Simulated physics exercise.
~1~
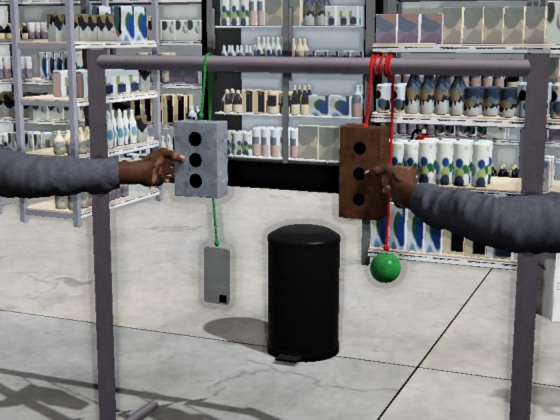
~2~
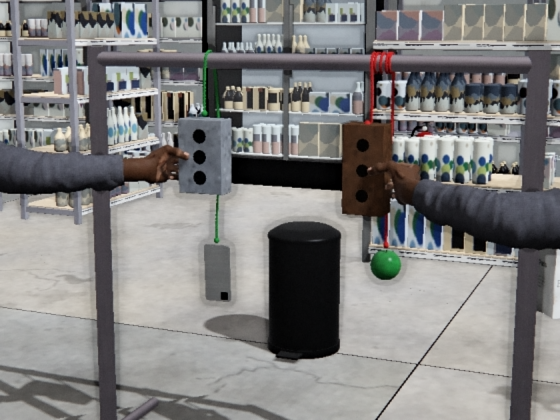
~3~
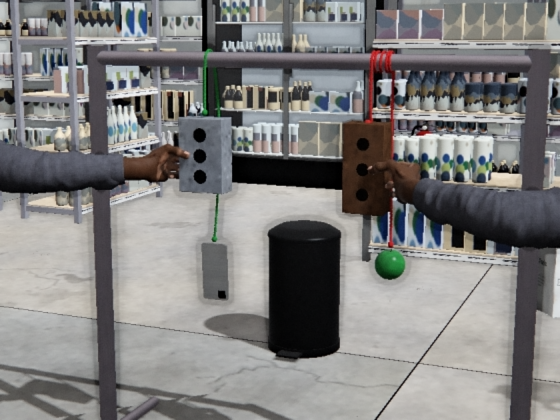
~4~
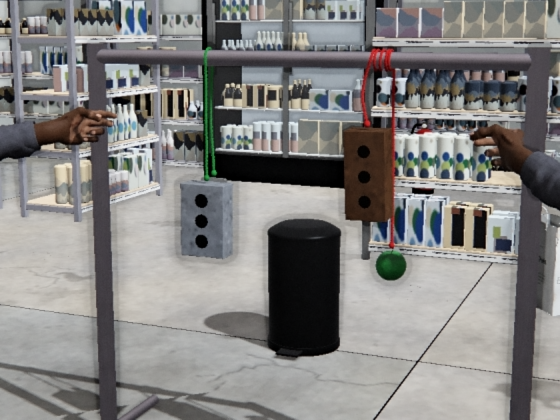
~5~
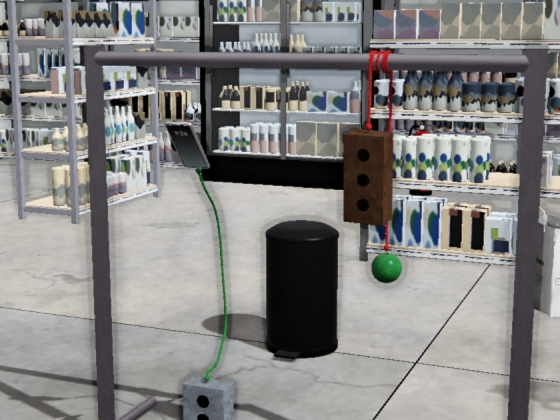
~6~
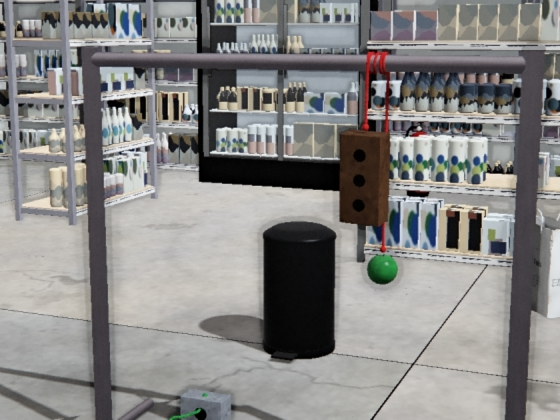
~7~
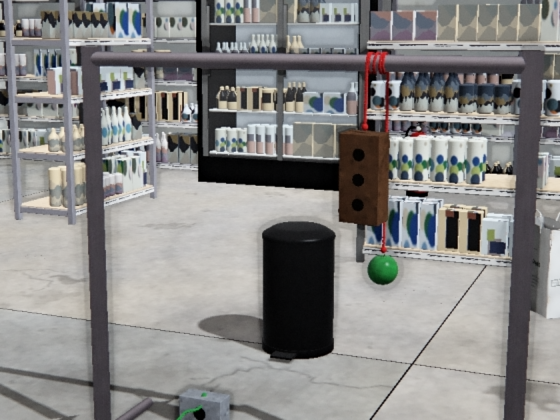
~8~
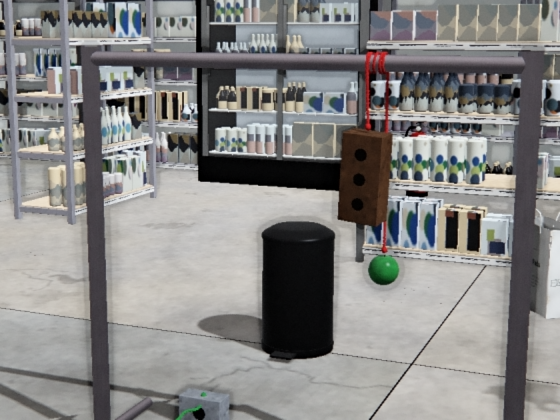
A gray paver dropped to the floor, pulling its green rope and the small gray phone up and off the rail, after two hands let go and drew back, while the reddish-brown brick stayed hanging on its red rope beside a green ball.
